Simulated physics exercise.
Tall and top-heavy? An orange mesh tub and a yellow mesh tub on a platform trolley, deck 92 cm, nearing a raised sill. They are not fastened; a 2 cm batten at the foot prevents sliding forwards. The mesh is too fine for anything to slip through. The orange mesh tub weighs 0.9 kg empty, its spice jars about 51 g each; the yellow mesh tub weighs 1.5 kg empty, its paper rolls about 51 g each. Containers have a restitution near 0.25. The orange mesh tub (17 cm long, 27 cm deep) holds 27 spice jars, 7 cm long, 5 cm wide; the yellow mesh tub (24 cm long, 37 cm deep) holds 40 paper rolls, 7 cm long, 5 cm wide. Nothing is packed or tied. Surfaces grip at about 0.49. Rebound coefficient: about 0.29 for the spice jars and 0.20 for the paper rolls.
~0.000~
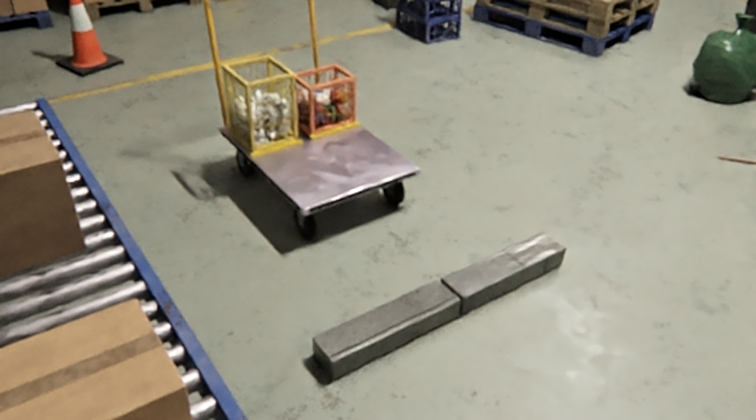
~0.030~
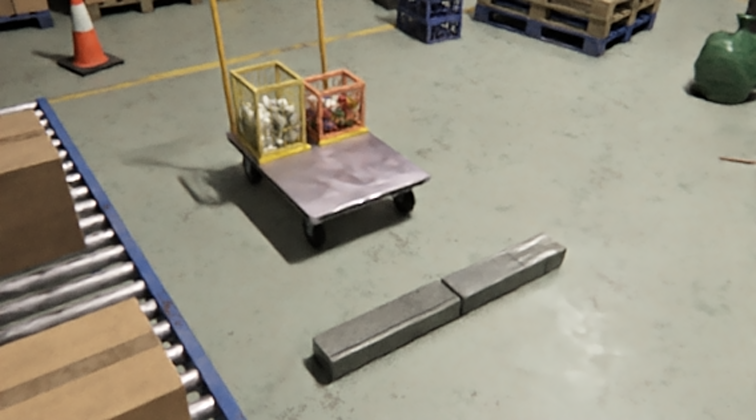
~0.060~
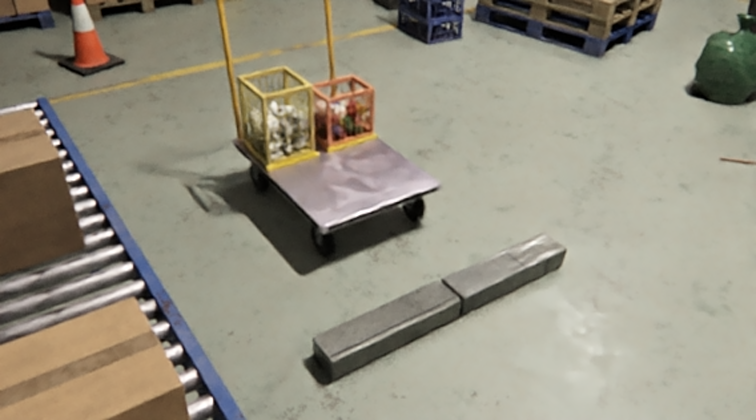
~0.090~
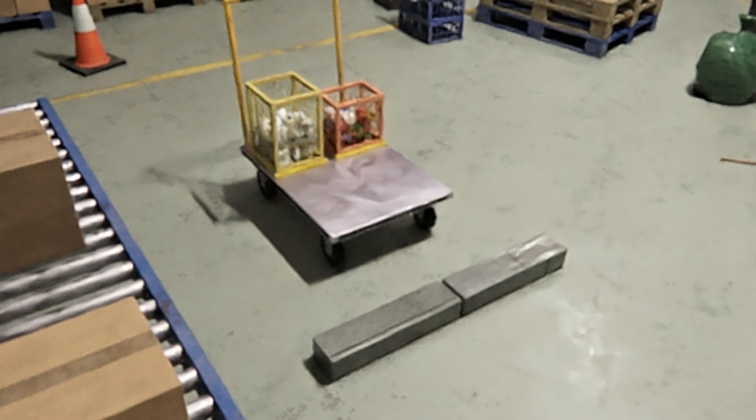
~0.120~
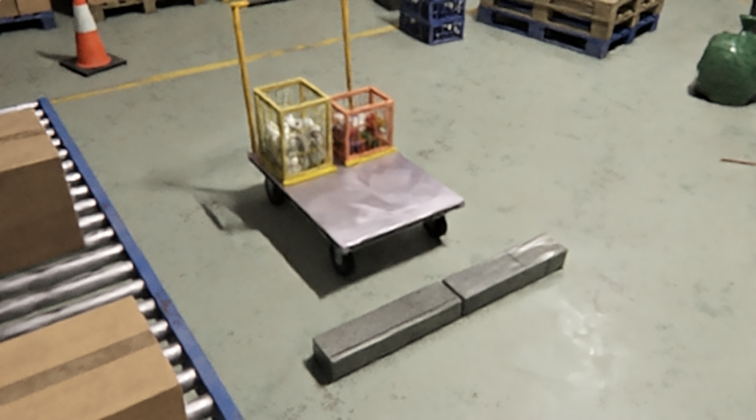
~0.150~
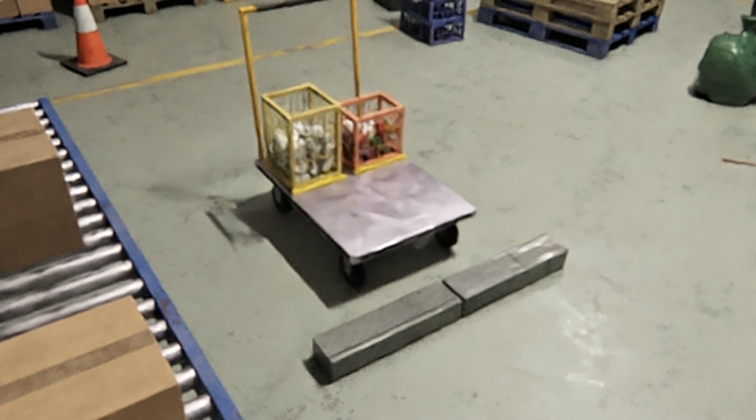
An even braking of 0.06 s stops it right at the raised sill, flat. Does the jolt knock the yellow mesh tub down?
At this speed the yellow mesh tub goes over.
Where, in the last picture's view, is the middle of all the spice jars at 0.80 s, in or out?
At about (432, 198).
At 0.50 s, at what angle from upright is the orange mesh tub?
Roughly 95°.
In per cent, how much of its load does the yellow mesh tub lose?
Some 30 per cent of them.
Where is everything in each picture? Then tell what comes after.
In the first frame (we follow the rim corner now nearest the camera; the camera moves round a little), yellow mesh tub at (247, 83); orange mesh tub at (310, 87); 61 cm still to roll; nothing out yet.
Yellow mesh tub at (255, 89); orange mesh tub at (319, 93); 53 cm still to roll, in the second frame.
Yellow mesh tub at (263, 96); orange mesh tub at (328, 99); 45 cm still to roll, in the third frame.
Yellow mesh tub at (272, 103); orange mesh tub at (337, 105); 37 cm still to roll, in the fourth frame.
Yellow mesh tub at (280, 109); orange mesh tub at (346, 112); 28 cm still to roll, in the fifth frame.
Yellow mesh tub at (289, 117); orange mesh tub at (356, 119); 20 cm still to roll; nothing out yet, in the sixth frame.
After 0.20 s, the jolt starts.
After 0.32 s, the orange mesh tub leans 40° with 0 of 27 out and the yellow mesh tub leans 29° with 0 of 40 out.
After 0.50 s, the orange mesh tub is down with 2 of 27 out and the yellow mesh tub is down with 0 of 40 out.
After 0.80 s, the orange mesh tub is down with 11 of 27 out and the yellow mesh tub is down with 5 of 40 out.
Outcome (at 1.19 s), the orange mesh tub is down with 12 of 27 out and the yellow mesh tub is down with 12 of 40 out. Greatest lean of the yellow mesh tub, 94°.
